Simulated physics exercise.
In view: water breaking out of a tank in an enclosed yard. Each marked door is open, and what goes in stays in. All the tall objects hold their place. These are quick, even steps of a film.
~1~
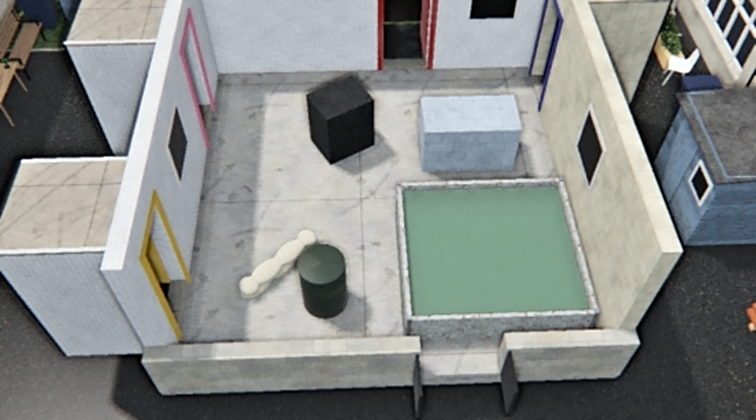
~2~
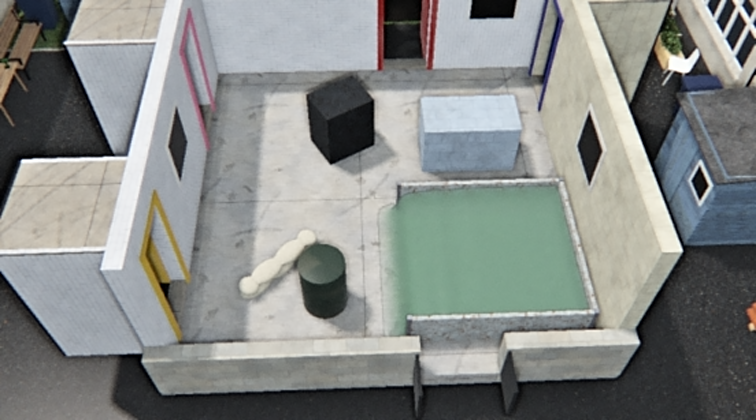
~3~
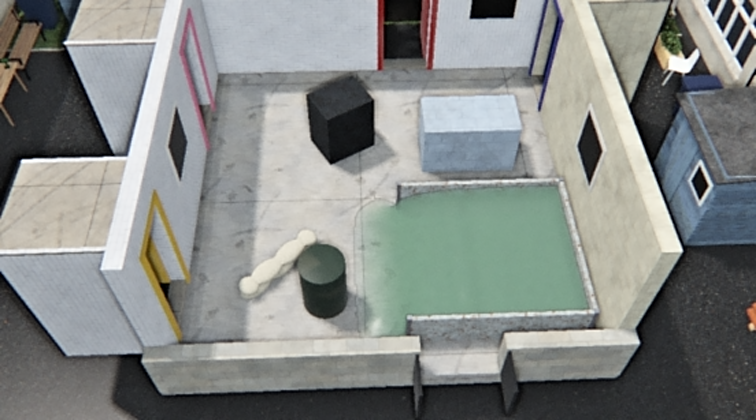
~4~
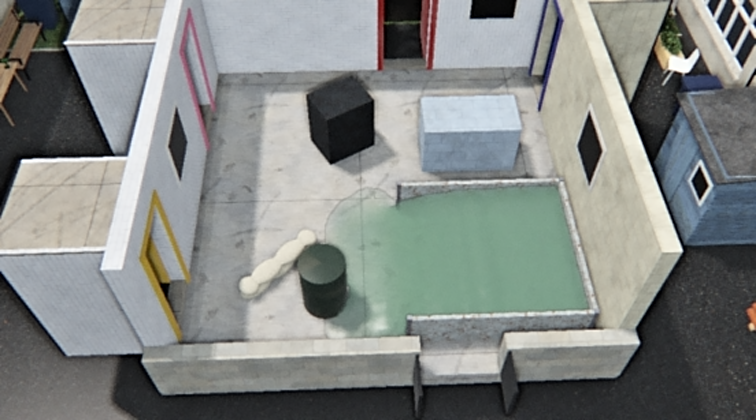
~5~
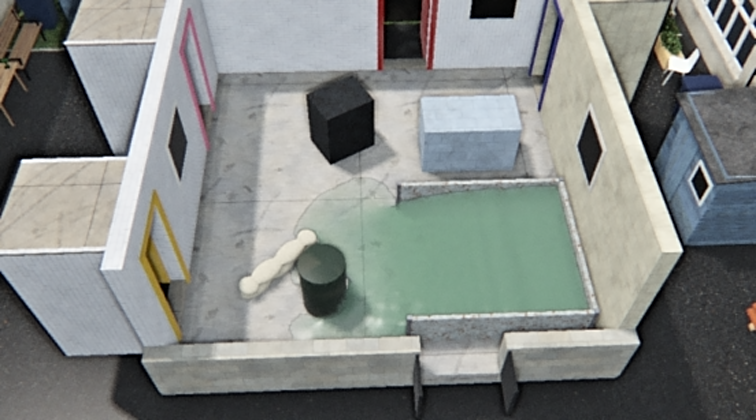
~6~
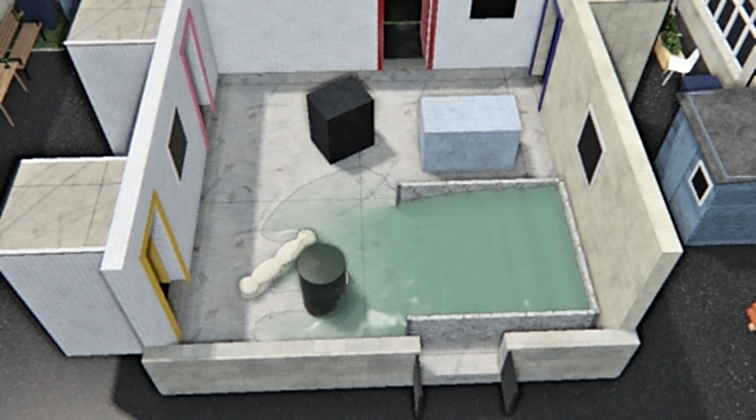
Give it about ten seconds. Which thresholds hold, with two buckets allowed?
The yellow door takes more than that; the blue door takes more than that; the red door stays under that; the pink door stays under that.
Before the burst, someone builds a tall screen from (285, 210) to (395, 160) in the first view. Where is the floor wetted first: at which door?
I say the yellow one.
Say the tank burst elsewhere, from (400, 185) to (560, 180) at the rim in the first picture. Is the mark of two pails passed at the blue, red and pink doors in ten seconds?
Then: The blue one takes more, the red one passes that mark, the pink one lets less in.
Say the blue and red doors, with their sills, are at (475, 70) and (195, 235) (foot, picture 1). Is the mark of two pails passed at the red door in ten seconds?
The red door floods.
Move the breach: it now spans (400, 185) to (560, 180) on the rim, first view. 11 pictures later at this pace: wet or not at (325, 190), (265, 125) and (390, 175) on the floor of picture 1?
In turn: Flooded, no water, covered.
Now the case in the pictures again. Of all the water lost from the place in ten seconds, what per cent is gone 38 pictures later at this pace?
About 50 per cent.
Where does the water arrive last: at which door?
The blue door.
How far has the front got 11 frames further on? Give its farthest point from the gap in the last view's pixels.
At about (214, 109).
A moment on, water covers 35 % of the floor; the yellow door not reached, the blue door not reached, the red door not reached, the pink door not reached.
Next, water covers 50 % of the floor; the yellow door wet at the sill, nothing in, the blue door not reached, the red door not reached, the pink door wet at the sill, nothing in.
Then, water covers 60 % of the floor; the yellow door over two buckets in, the blue door not reached, the red door not reached, the pink door wet at the sill, nothing in.
Later, water covers 90 % of the floor; the yellow door far over two buckets in, the blue door not reached, the red door wet at the sill, nothing in, the pink door wet at the sill, nothing in.
In the end, water covers 95 % of the floor; the yellow door far over two buckets in, the blue door far over two buckets in, the red door wet at the sill, nothing in, the pink door wet at the sill, nothing in.
